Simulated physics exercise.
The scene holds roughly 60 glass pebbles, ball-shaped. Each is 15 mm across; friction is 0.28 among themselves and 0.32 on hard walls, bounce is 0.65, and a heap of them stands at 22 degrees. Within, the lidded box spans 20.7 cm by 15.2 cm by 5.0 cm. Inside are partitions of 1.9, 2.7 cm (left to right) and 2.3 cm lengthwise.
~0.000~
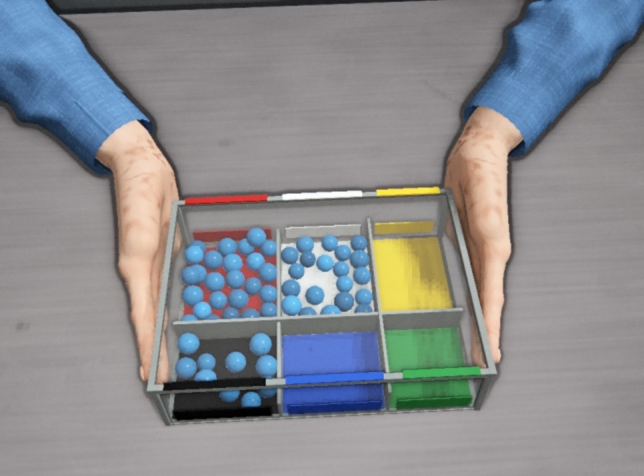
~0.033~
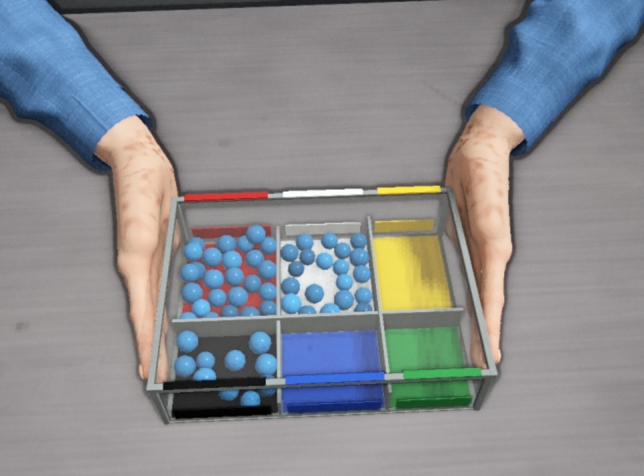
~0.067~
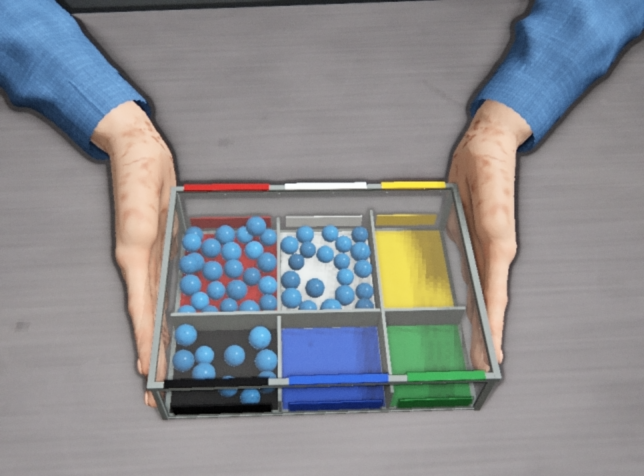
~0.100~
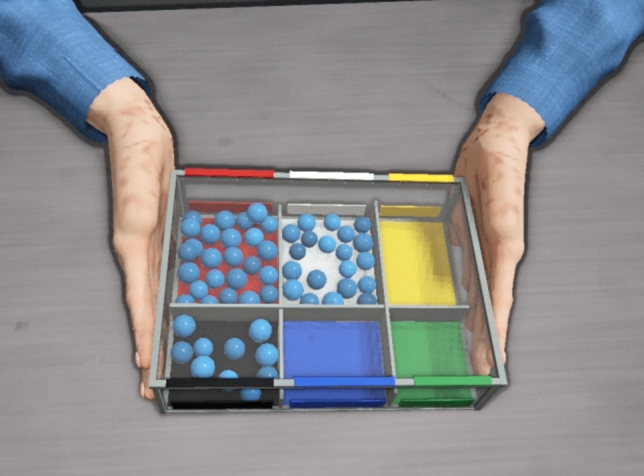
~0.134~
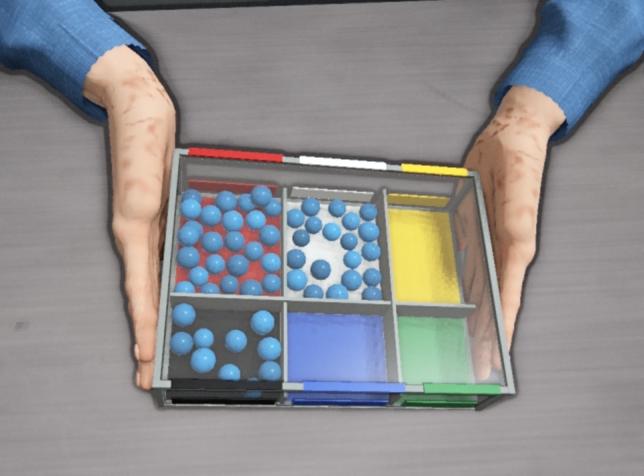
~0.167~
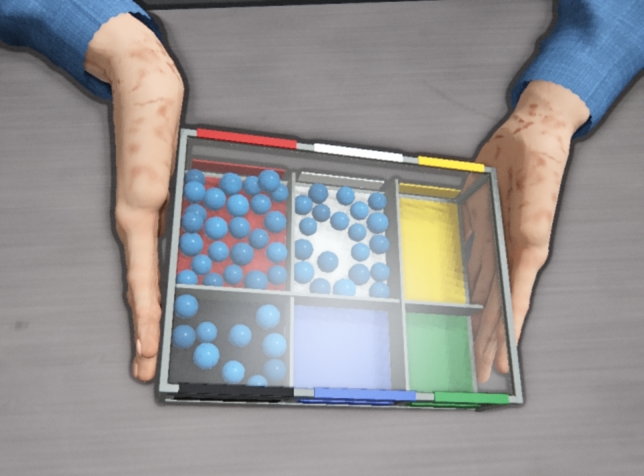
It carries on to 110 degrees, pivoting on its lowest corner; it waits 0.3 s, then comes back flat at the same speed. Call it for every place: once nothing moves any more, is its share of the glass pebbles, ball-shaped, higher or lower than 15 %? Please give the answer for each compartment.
Final shares: Red compartment lower, blue compartment higher, green compartment higher, yellow compartment lower, white compartment lower, black compartment lower.
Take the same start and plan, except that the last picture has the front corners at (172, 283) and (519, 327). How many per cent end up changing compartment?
Something like 80 in a hundred.
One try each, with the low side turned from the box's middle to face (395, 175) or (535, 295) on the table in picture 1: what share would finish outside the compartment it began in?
Roughly 55 % for the first direction, roughly 100 % for the second.
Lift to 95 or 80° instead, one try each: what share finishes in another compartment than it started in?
Close to 100 in a hundred first, and 80 in a hundred second.
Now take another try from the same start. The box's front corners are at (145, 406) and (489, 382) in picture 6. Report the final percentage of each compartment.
Each compartment ends with, in per cent, red 5, blue 25, green 0, yellow 0, white 0 and black 70.
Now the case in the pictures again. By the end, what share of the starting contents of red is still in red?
Around 0 %.
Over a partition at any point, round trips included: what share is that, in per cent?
Something like 95 per cent of the pieces.
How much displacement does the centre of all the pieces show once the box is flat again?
Displacement: Near 10.0 cm.
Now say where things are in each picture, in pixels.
The first picture shows box tilt 0 degrees, front corners at (155, 387) and (488, 370); red 45 %, white 35 %, black 20 %.
The second picture shows box tilt 1 degrees, front corners at (154, 386) and (489, 371).
The third picture shows box tilt 4 degrees, front corners at (155, 384) and (493, 374), lowest corner right front.
The fourth picture shows box tilt 9 degrees, front corners at (156, 381) and (498, 379), lowest corner right front.
The fifth picture shows box tilt 17 degrees, front corners at (160, 381) and (506, 388), lowest corner right front.
The sixth picture shows box tilt 24 degrees, front corners at (167, 385) and (514, 397), lowest corner right front; red 45 %, white 35 %, black 20 %. The box's pace is about 225 degrees a second.
After 0.78 s, tilt 110 degrees; red 10 %, blue 30 %, green 25 %, yellow 5 %, white 15 %, black 20 %.
Then, at 1.18 s, tilt 63 degrees; blue 35 %, green 55 %, black 10 %.
Then, at 1.67 s, tilt 0 degrees; blue 35 %, green 55 %, black 10 %.
At rest (2.5 s), red 0 %, blue 35 %, green 55 %, yellow 0 %, white 0 %, black 10 %.
